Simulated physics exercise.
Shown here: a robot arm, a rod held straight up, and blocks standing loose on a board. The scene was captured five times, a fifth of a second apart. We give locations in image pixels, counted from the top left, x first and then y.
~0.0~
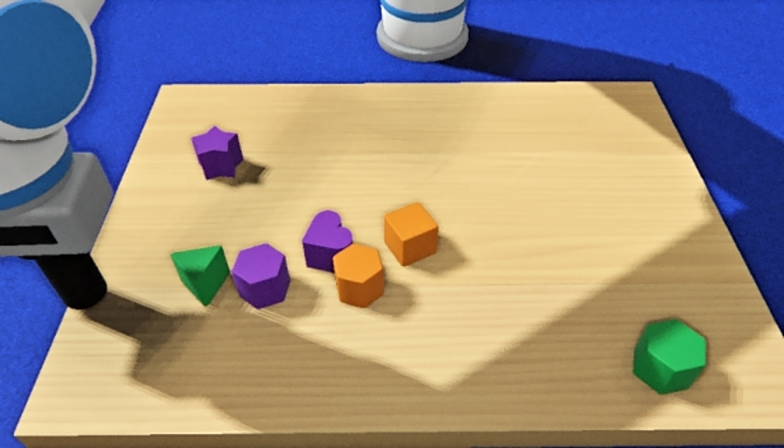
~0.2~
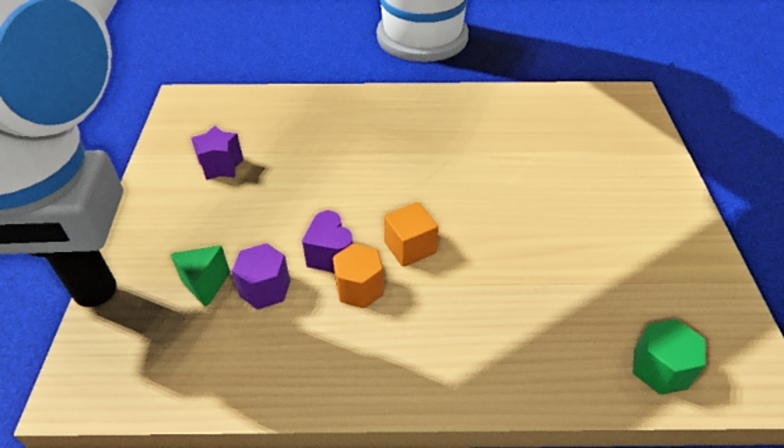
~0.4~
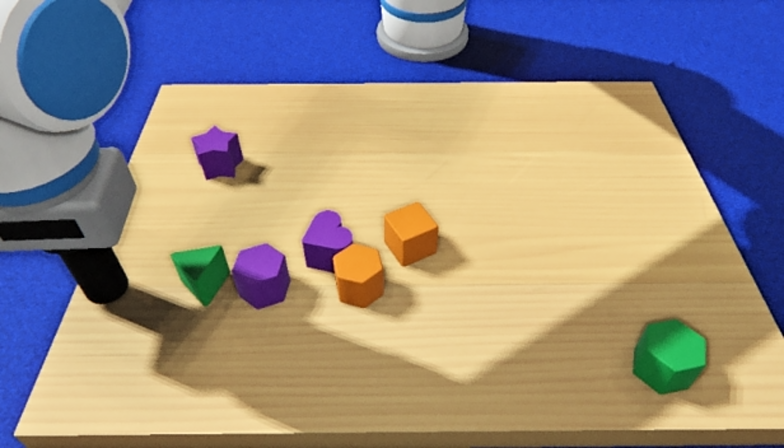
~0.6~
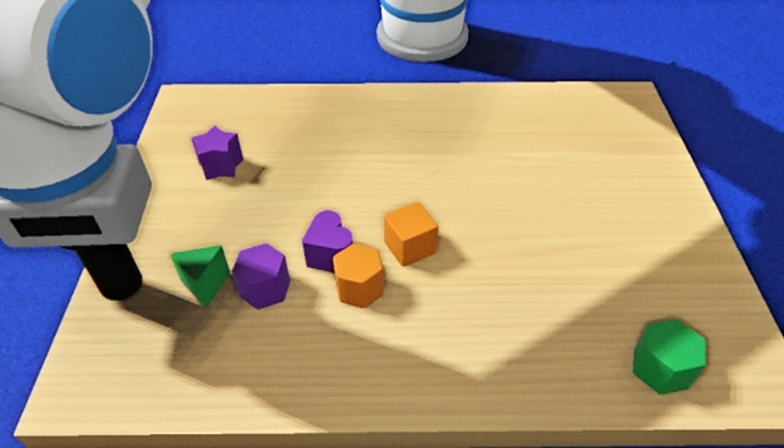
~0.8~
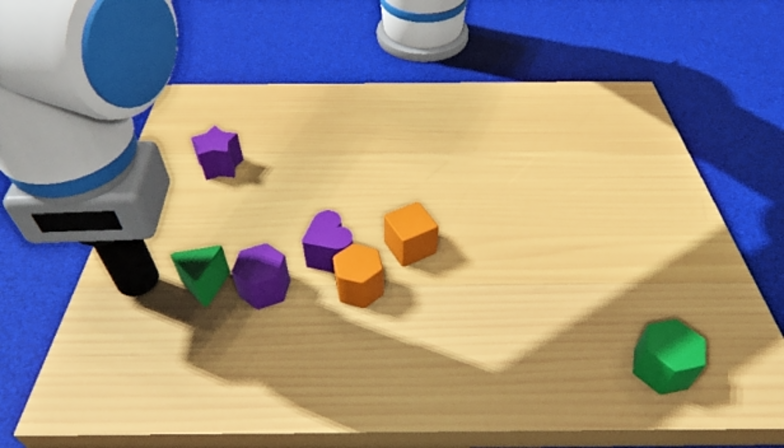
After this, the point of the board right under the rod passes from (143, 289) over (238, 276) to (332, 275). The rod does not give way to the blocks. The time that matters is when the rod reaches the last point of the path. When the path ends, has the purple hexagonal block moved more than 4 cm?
I expect so.
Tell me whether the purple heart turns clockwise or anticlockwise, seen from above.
Answer: Anticlockwise.
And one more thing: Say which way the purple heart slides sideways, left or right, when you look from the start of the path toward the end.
Side: Left.
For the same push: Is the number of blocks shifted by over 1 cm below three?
I expect not.
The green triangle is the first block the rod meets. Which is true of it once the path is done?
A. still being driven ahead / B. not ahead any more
The correct letter is A.
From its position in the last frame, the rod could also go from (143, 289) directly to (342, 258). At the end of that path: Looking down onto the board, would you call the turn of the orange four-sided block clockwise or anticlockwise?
Bird's-eye view: Clockwise.
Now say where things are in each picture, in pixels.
In the first frame, tip of the rod (86, 293), middles of tops, green triangle (196, 259), purple hexagonal block (258, 262), purple heart (328, 230), orange hexagonal block (358, 262).
In the second frame, rod (96, 291), nothing pushed.
In the third frame, rod (108, 288), nothing pushed.
In the fourth frame, rod (122, 284), nothing pushed.
In the fifth frame, rod (138, 280), green triangle (196, 259), purple hexagonal block (258, 262), purple heart (328, 230), orange hexagonal block (358, 262).
What follows on the original path. One third of the way, rod (204, 269); green triangle (237, 252), turned 25° clockwise; purple hexagonal block (276, 264), turned 35° clockwise.
Two thirds of the way, rod (268, 268); green triangle (302, 246), turned 50° clockwise; purple hexagonal block (309, 277), turned 60° clockwise; purple heart (341, 226), turned 20° anticlockwise.
At the end, rod (331, 267); green triangle (364, 240), turned 25° clockwise; purple hexagonal block (317, 286), turned 75° clockwise; purple heart (362, 213), turned 95° anticlockwise; orange hexagonal block (384, 270), turned 40° clockwise.
